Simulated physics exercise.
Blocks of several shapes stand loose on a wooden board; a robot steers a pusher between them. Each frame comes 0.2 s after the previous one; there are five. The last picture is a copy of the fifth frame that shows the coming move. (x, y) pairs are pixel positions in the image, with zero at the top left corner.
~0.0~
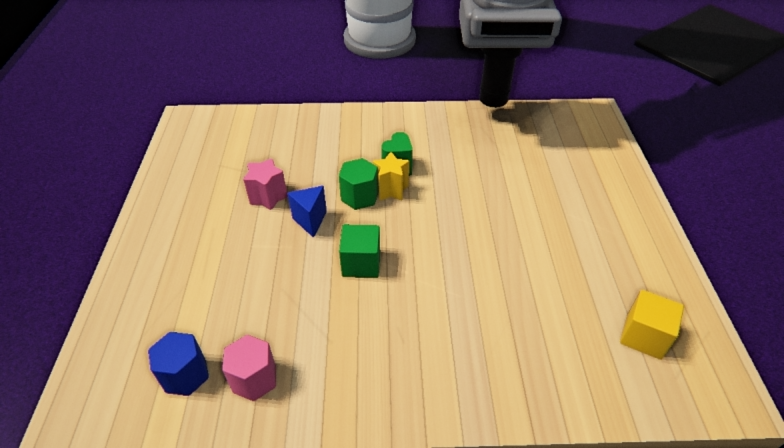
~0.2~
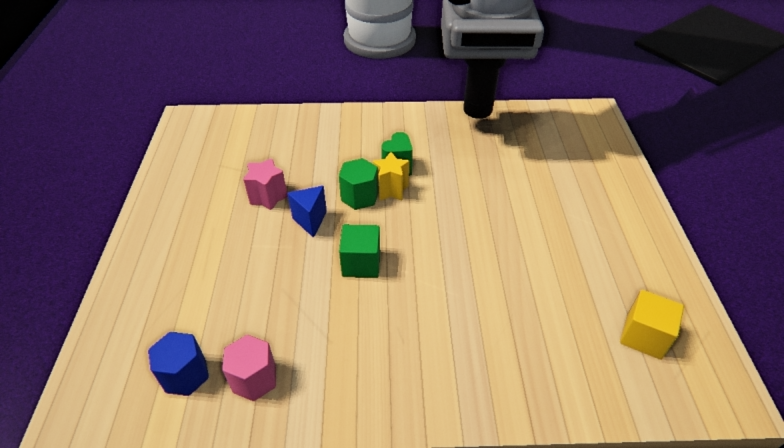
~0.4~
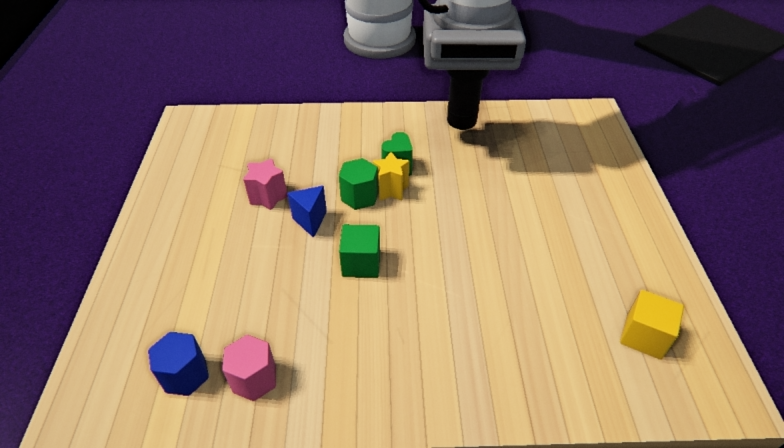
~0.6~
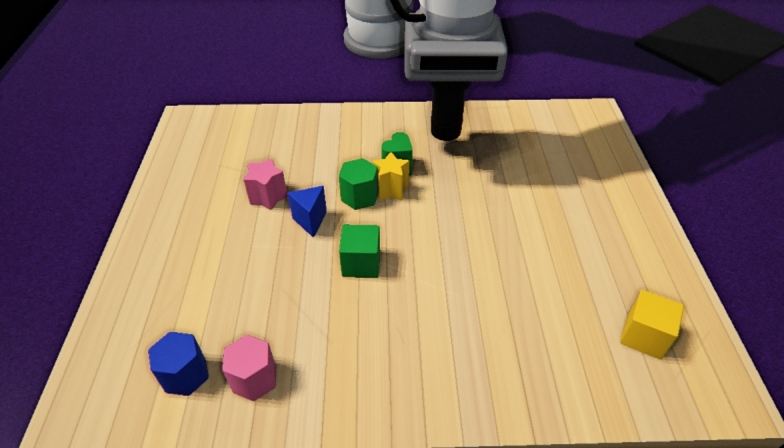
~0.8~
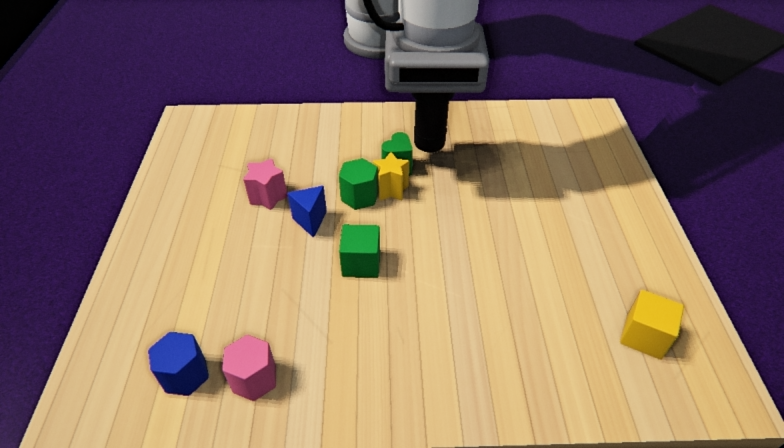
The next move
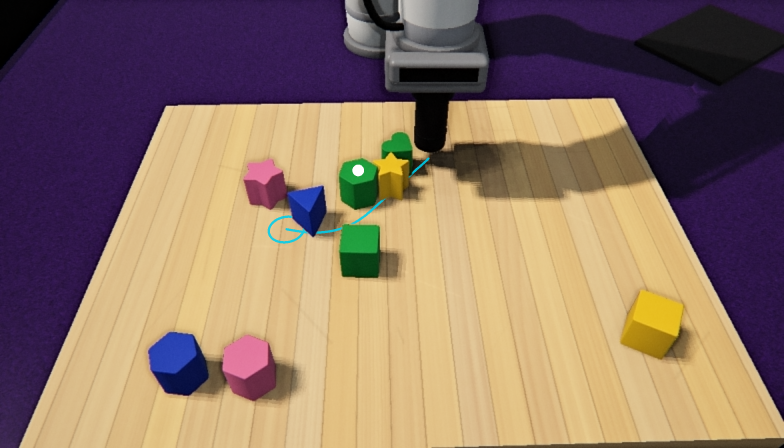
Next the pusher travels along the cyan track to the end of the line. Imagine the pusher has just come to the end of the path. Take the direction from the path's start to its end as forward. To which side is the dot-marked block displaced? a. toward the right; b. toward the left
Correct choice: A.
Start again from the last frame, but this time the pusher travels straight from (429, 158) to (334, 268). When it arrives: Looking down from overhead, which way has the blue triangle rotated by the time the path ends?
Viewed from above: Anti-clockwise.
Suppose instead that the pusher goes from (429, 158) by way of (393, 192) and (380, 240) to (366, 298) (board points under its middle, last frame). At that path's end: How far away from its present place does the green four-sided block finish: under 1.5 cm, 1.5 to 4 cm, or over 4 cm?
It goes beyond 4 cm.
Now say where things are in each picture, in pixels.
In the first frame, pusher's lower end (494, 100); pink star block (262, 171); blue triangle (307, 196); green hexagonal block (358, 170); yellow star block (391, 164); green heart-shaped block (398, 143).
In the second frame, pusher (478, 111); blocks still.
In the third frame, pusher (462, 122); blocks still.
In the fourth frame, pusher (446, 133); blocks still.
In the fifth frame, pusher (430, 144); pink star block (262, 171); blue triangle (307, 196); green hexagonal block (358, 170); yellow star block (391, 164); green heart-shaped block (398, 143).
Drawn move, from (429, 158) by way of (393, 191) and (351, 225) to (286, 229); the dot is on the green hexagonal block.
What follows on the original path. One third of the way, pusher (393, 176); blue triangle (304, 197); green hexagonal block (338, 181), turned 25° clockwise; yellow star block (374, 181); green heart-shaped block (374, 150), turned 60° clockwise.
Two thirds of the way, pusher (349, 210); blue triangle (288, 198), turned 45° anticlockwise; green hexagonal block (316, 188), turned 80° clockwise; yellow star block (329, 219); green heart-shaped block (374, 150), turned 60° clockwise.
At the end, pusher (283, 214); pink star block (252, 163), turned 20° clockwise; blue triangle (241, 193), turned 50° anticlockwise; green hexagonal block (269, 181), turned 120° clockwise; yellow star block (300, 230), turned 45° anticlockwise; green heart-shaped block (374, 150), turned 60° clockwise.
